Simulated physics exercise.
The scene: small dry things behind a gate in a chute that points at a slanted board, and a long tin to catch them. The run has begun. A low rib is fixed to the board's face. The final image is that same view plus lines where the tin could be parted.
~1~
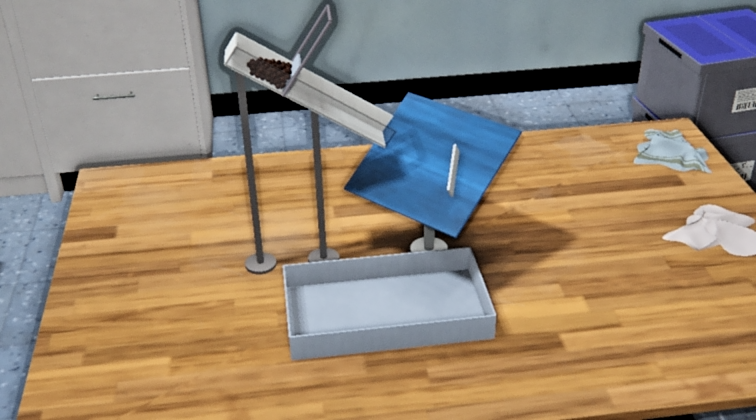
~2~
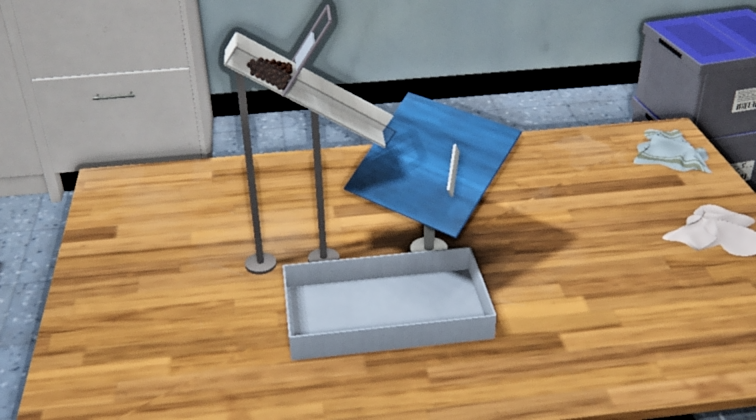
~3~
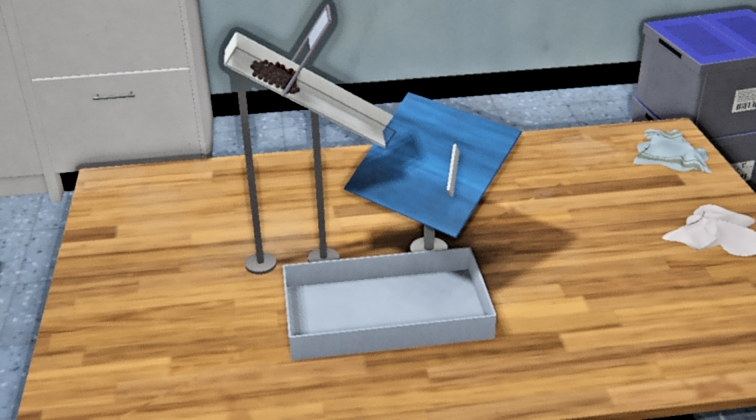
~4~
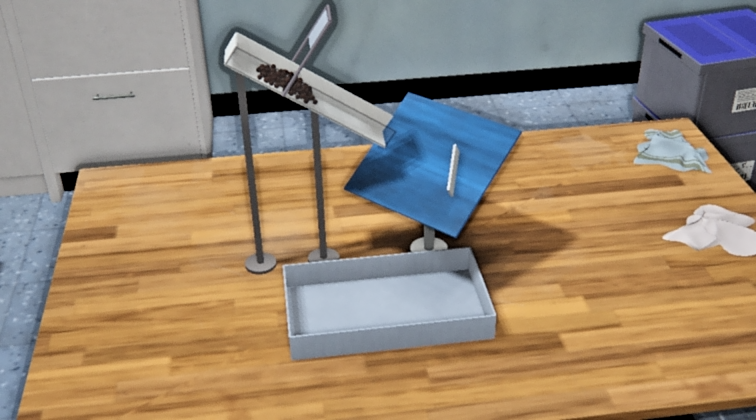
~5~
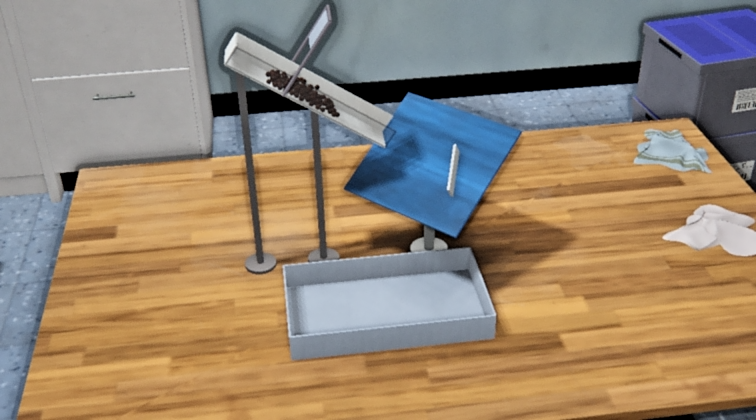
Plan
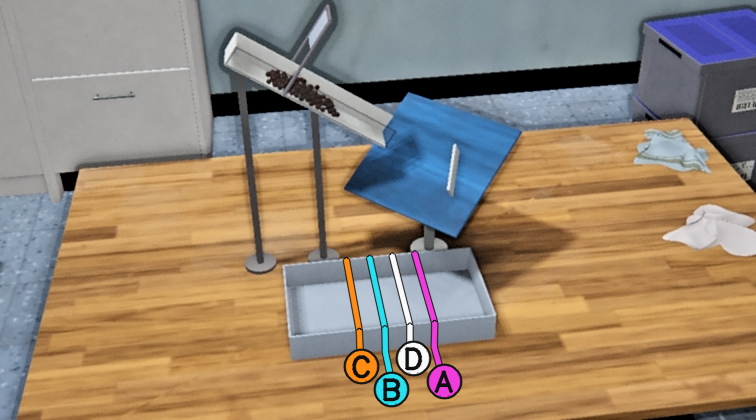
On a wooden table, a gate lifted in a gently sloping chute beside a tilted blue board and an empty gray tin, and small brown chocolate balls slid rightward under it, spreading partway down the chute.
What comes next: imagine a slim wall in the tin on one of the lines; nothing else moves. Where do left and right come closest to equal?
D is best.
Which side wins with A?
The left side.
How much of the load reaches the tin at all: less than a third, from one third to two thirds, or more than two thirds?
More than two thirds.
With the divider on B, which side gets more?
The right side.
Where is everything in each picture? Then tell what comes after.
In the first frame, load behind the gate at (274, 74), chocolate balls; lip of the chute at (383, 140), sloping gently.
In the second frame, middle of the board at (430, 160), tilted fairly steeply; middle of its low edge at (397, 212); of its high edge at (463, 111).
In the third frame, front corners of the tin at (290, 337) and (495, 315), empty; front of the load at (297, 90).
In the fourth frame, middle of the load at (291, 84); its front at (315, 102), about a quarter of the way to the lip; rib from (455, 144) to (448, 190).
In the fifth frame, middle of the load at (304, 91); its front at (337, 115), about half of the way to the lip.
On the marked copy, line A crosses the front rim at (434, 322); line B crosses the front rim at (384, 327); line C crosses the front rim at (359, 330); line D crosses the front rim at (409, 324).
With A, of what is caught, most on the left of the divider, a small part on the right.
With B, of what is caught, a small part on the left of the divider, most on the right.
With C, of what is caught, a small part on the left of the divider, nearly all on the right.
With D, of what is caught, about a quarter on the left of the divider, about two thirds on the right.
